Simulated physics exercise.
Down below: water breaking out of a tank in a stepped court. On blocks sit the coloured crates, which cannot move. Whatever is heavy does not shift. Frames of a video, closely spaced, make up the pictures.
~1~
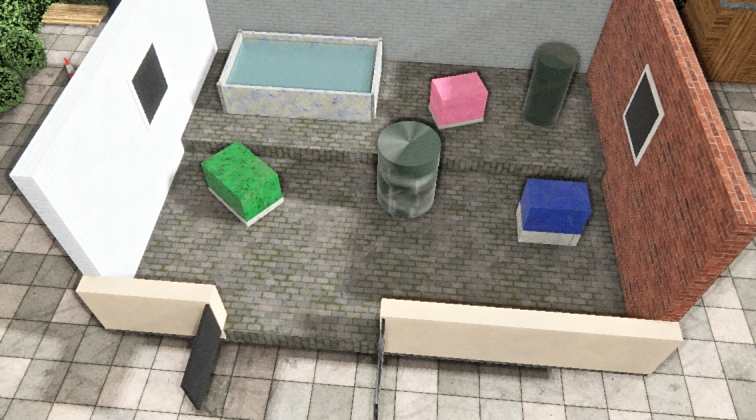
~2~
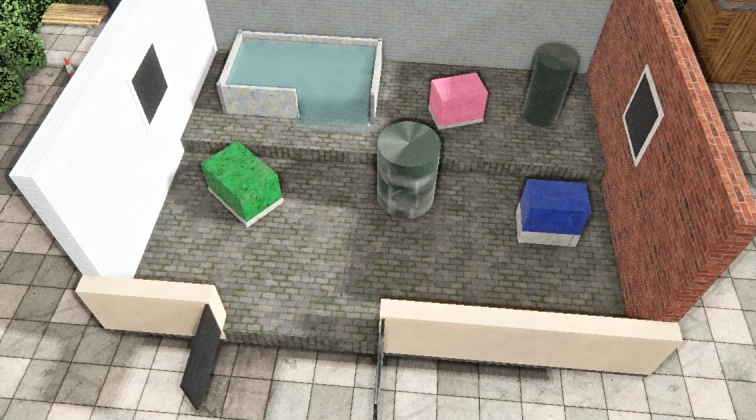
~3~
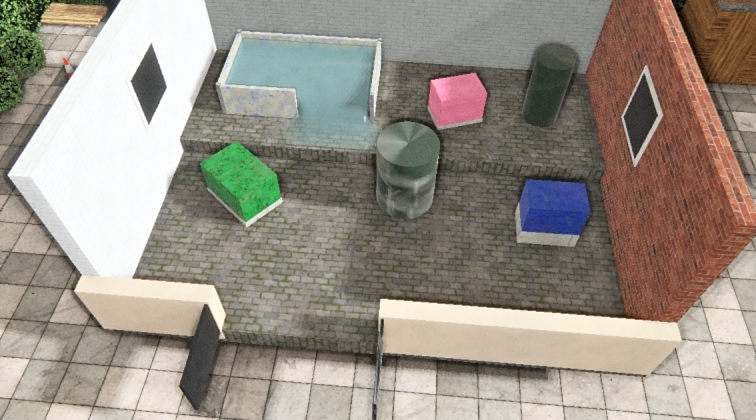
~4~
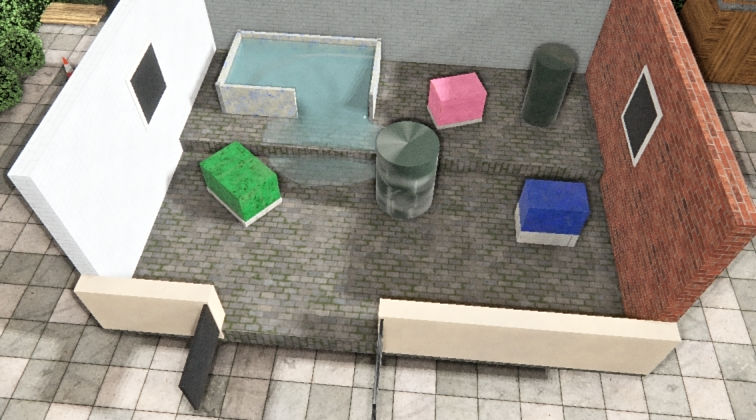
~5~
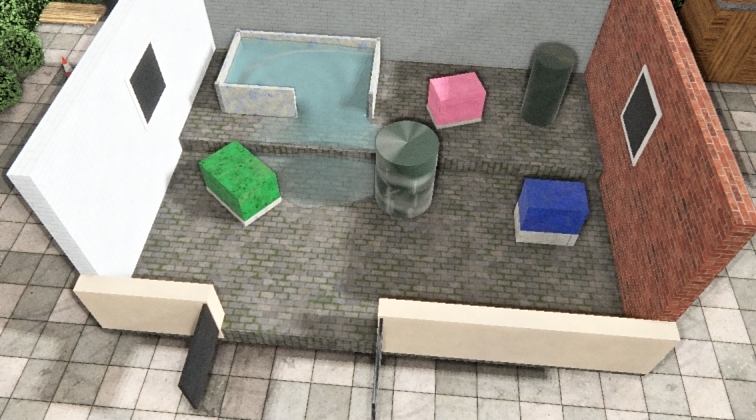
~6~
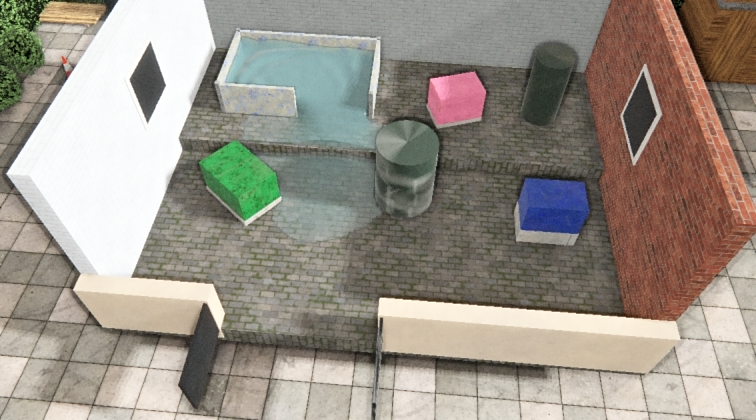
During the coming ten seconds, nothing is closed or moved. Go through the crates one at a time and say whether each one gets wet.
The green crate has too short a plinth, the blue crate has a tall enough plinth, the pink crate has a tall enough plinth.
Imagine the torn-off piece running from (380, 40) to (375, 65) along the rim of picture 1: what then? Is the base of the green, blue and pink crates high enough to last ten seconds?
Result: Green crate is not reached; blue crate is not reached; pink crate is swamped.
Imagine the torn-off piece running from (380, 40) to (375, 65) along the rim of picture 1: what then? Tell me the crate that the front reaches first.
Answer: The pink one.
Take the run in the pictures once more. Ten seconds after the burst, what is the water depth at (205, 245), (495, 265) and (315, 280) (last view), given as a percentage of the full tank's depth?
Readings in order: Around 2, 6 and 4 %.
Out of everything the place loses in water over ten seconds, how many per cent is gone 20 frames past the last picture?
That comes to 45 per cent, as I work it out.
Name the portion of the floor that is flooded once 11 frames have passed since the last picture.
Around 35 in a hundred.
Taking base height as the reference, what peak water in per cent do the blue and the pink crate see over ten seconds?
In turn 30 and 0 per cent.
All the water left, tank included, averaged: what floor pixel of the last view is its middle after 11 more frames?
Centre point: Around (324, 137).
A moment on, water covers 25 % of the floor; the green crate water round its plinth, the blue crate not reached, the pink crate not reached.
Next, water covers 35 % of the floor; the green crate water round its plinth, the blue crate water round its plinth, the pink crate not reached.
Then, water covers 50 % of the floor; the green crate water round its plinth, the blue crate water round its plinth, the pink crate not reached.
Later, water covers 55 % of the floor; the green crate water round its plinth, the blue crate water round its plinth, the pink crate not reached.
In the end, water covers 60 % of the floor; the green crate was topped, the blue crate stayed above the water, the pink crate stayed above the water.
